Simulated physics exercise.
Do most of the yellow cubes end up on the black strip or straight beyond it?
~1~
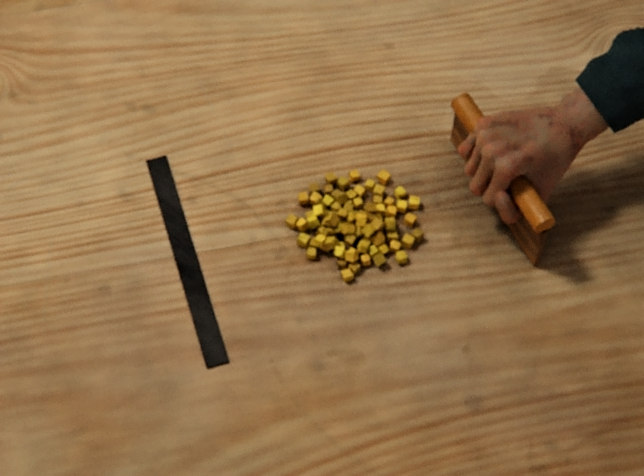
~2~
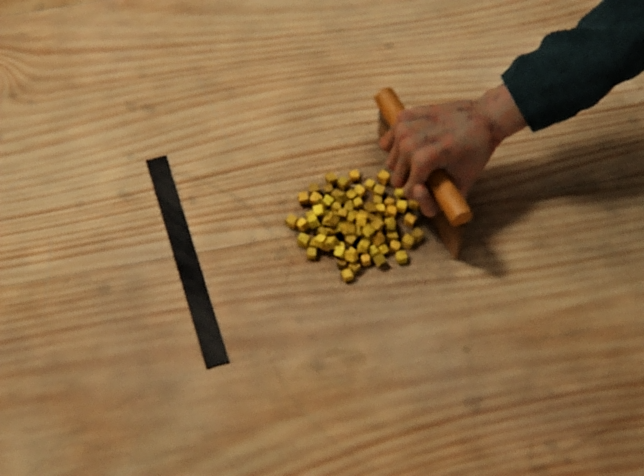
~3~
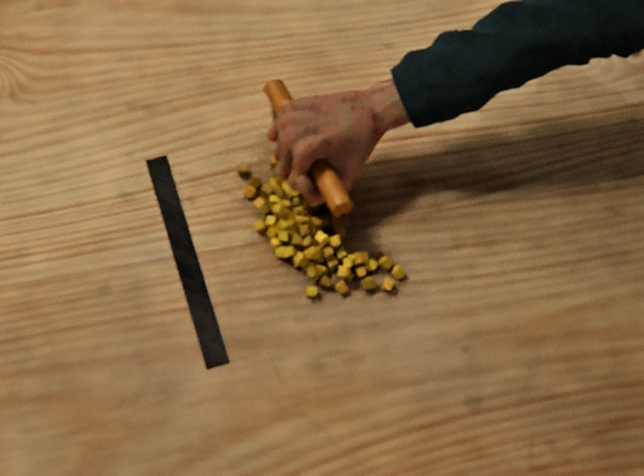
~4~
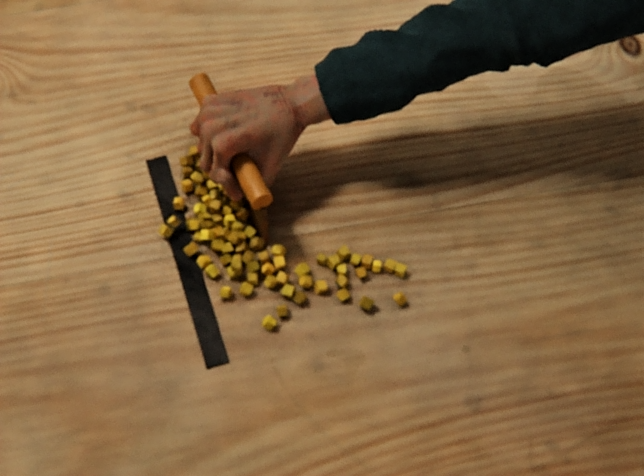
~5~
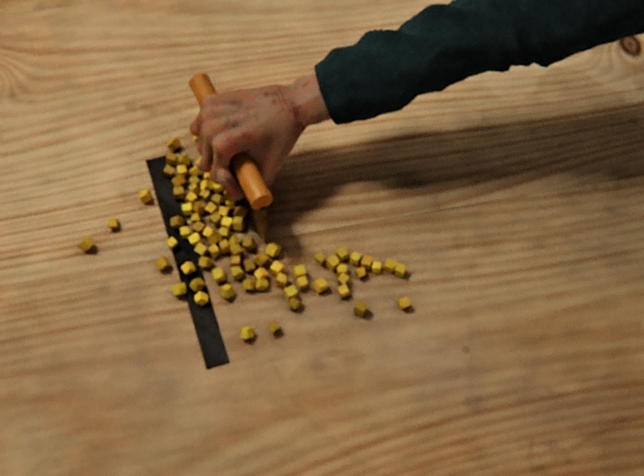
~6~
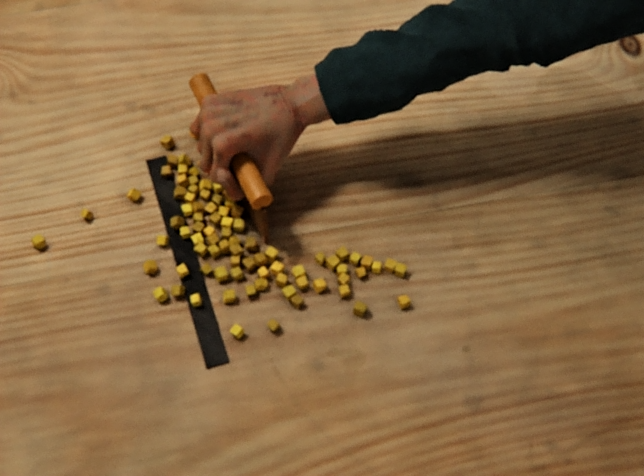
No, only a modest share of the cubes end up on the strip or straight beyond it. Most of them come to rest elsewhere, many of them short of the strip near the scraper.
On a wooden tabletop, a hand pushed a wooden-handled scraper left into a pile of small yellow cubes, then stopped short of a flat black strip; the cubes spread out, some reaching the strip, a few tumbling past it, and many staying short.
